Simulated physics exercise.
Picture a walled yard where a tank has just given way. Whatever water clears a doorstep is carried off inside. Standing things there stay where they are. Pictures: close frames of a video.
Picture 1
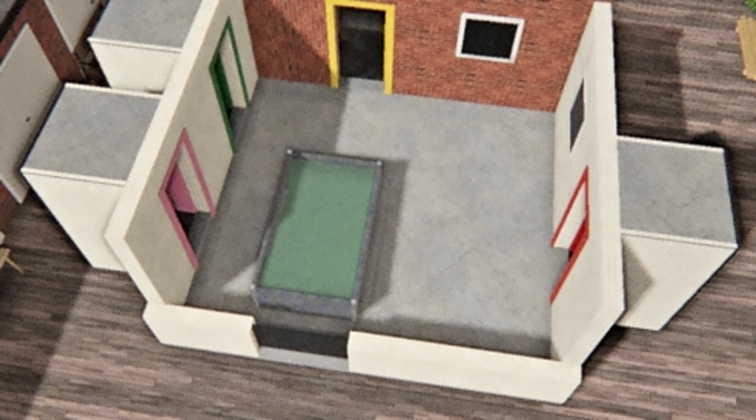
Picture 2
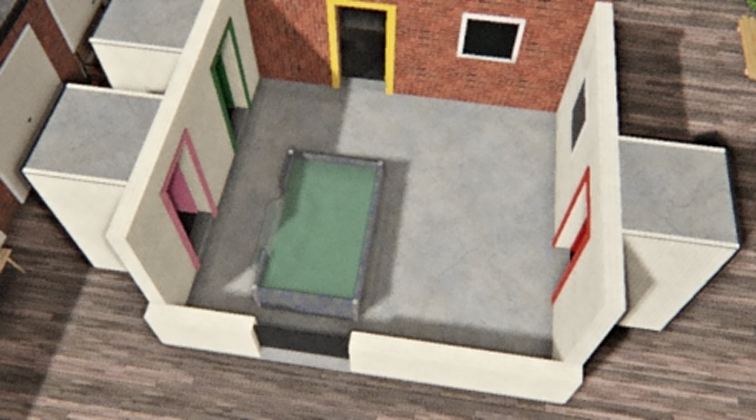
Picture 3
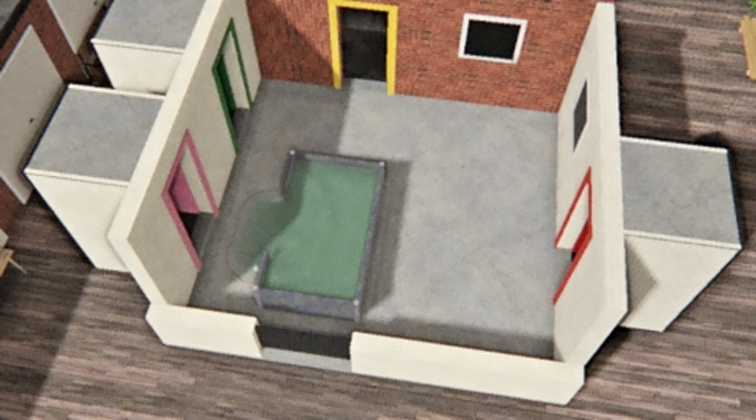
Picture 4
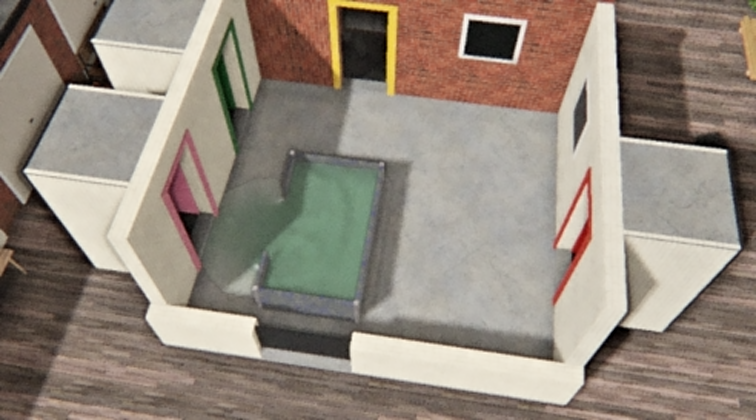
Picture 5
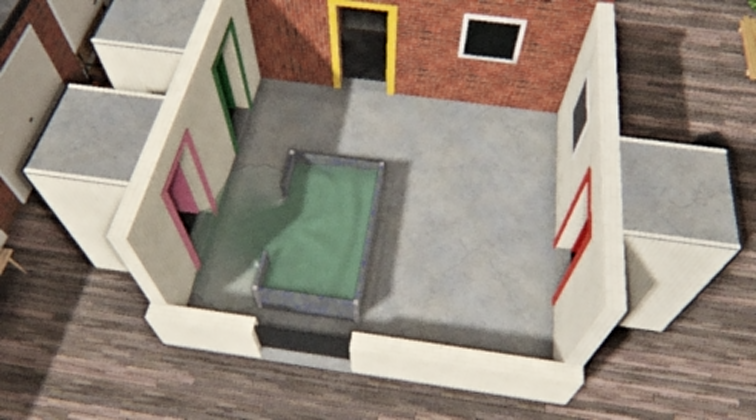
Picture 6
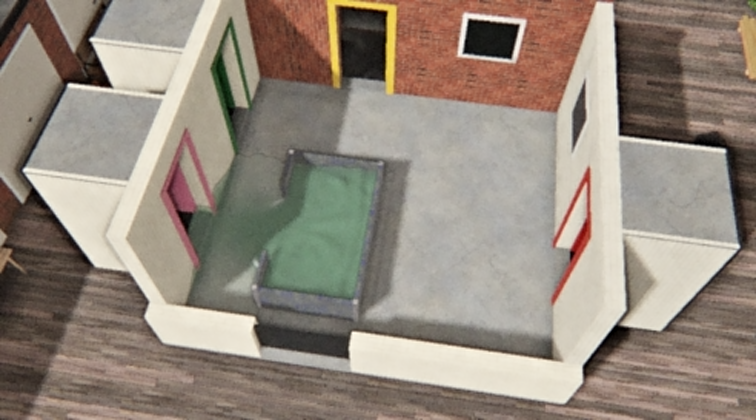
Green water pours from the tank's left side and spreads toward the pink doorway.
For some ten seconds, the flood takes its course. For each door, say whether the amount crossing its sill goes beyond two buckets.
At the end, red door: At most two buckets; green door: At most two buckets; yellow door: Over two buckets; pink door: Over two buckets.
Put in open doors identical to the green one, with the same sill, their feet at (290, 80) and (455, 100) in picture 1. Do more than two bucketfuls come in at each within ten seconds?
Going in order, the first one exceeds it and the second one stays short.
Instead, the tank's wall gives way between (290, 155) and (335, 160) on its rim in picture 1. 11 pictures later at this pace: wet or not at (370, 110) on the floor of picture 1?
Verdict: Flooded.
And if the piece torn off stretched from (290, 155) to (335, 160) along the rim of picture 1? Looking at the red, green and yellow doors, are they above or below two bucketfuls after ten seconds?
Result - red door: Within bounds; green door: Beyond the limit; yellow door: Beyond the limit.
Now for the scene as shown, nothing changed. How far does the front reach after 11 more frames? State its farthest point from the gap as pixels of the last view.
By then the tip should be at about (260, 79).
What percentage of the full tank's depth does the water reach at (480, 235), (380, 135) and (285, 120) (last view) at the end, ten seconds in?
Respectively 10, 6 and 12 per cent.
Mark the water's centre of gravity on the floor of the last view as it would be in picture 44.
The balance point is around (347, 220).
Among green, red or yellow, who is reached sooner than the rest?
Looks like the green one.
A moment on, water covers 15 % of the floor; the red door not reached, the green door wet at the sill, nothing in, the yellow door not reached, the pink door far over two buckets in.
Next, water covers 30 % of the floor; the red door not reached, the green door wet at the sill, nothing in, the yellow door not reached, the pink door far over two buckets in.
Then, water covers 45 % of the floor; the red door not reached, the green door wet at the sill, nothing in, the yellow door under two buckets in, the pink door far over two buckets in.
Later, water covers 80 % of the floor; the red door wet at the sill, nothing in, the green door wet at the sill, nothing in, the yellow door over two buckets in, the pink door far over two buckets in.
In the end, water covers 100 % of the floor; the red door wet at the sill, nothing in, the green door wet at the sill, nothing in, the yellow door over two buckets in, the pink door far over two buckets in.
